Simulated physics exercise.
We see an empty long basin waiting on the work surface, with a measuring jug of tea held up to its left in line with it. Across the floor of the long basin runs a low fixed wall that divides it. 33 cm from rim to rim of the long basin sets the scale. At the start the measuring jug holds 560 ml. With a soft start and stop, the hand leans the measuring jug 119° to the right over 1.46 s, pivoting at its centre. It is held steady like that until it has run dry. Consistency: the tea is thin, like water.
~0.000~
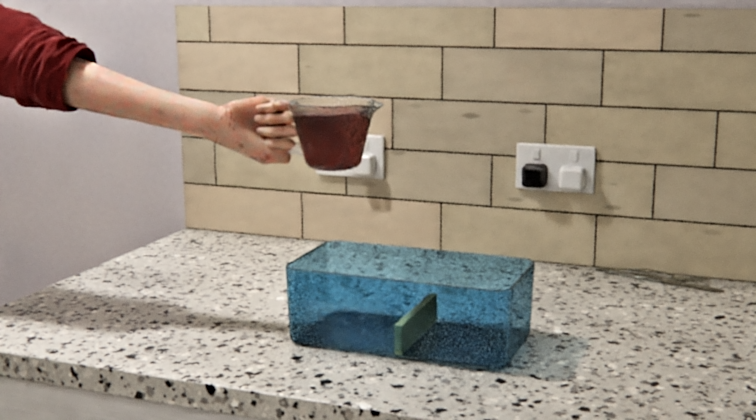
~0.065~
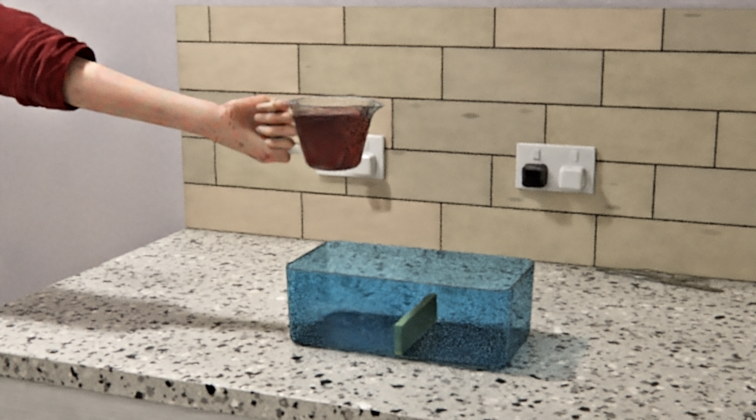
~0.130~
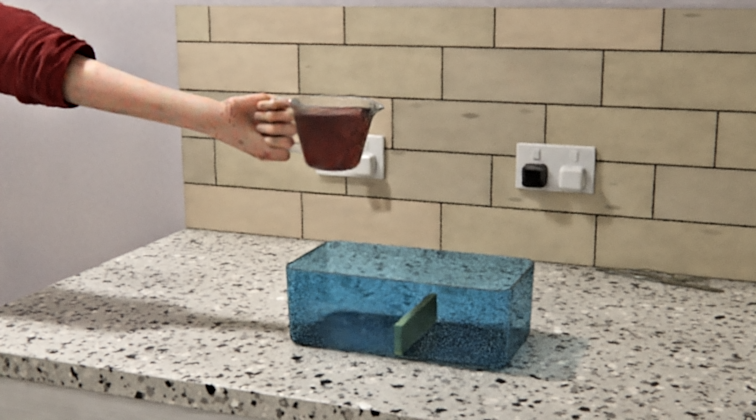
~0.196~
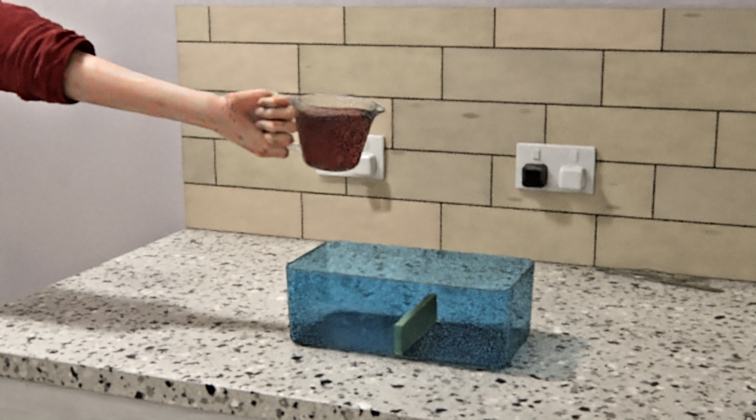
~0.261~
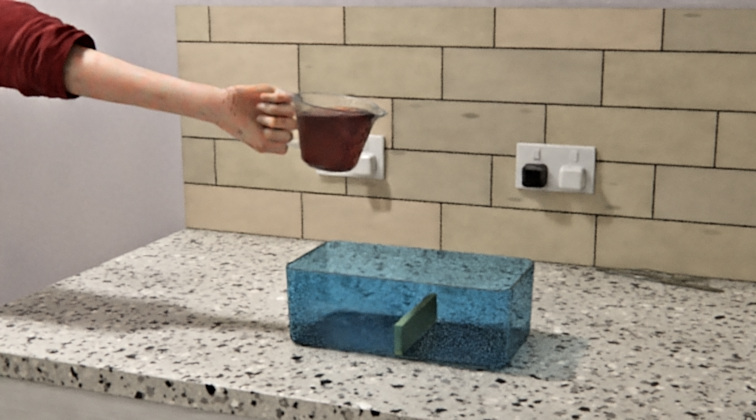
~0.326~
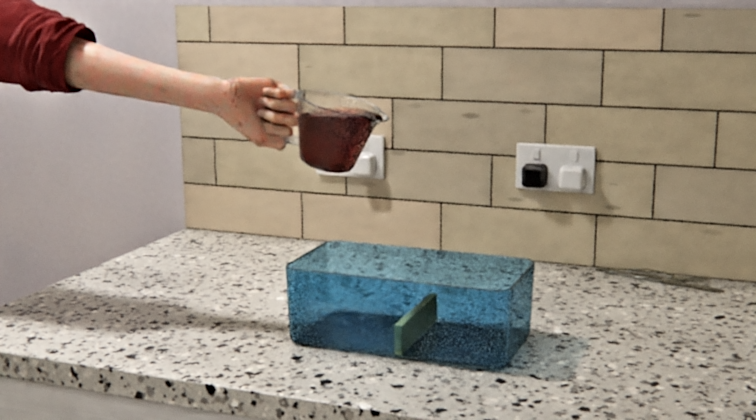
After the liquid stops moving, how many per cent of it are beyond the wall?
About 67 per cent.
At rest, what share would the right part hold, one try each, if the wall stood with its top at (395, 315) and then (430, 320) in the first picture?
One try each: Around 85 percent and then around 45 percent.
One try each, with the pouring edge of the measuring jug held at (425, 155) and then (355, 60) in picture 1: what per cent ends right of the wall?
95 then 30 %.
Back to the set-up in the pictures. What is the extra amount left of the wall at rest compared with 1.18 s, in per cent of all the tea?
Roughly 7 percent.
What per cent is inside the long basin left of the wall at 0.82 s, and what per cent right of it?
Left roughly 1 per cent, right roughly 20.
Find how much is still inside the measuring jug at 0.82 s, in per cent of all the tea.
Fraction remaining: Approx. 50 per cent.
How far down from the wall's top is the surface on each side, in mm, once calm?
Left about 38 mm, while the right is about 28 mm.
After 0.82 s the tilt is 70° and 50 per cent is still to pour, 1 is left of the wall and 20 right of it.
After 1.18 s the tilt is 108° and 2 per cent is still to pour, 24 is left of the wall and 66 right of it.
After 1.55 s the tilt is 119° and 0 per cent is still to pour, 32 is left of the wall and 67 right of it.
After 1.96 s the tilt is 119° and 0 per cent is still to pour, 32 is left of the wall and 67 right of it.
In the end 32 per cent lies left of the wall, 67 right of it and 2 outside.
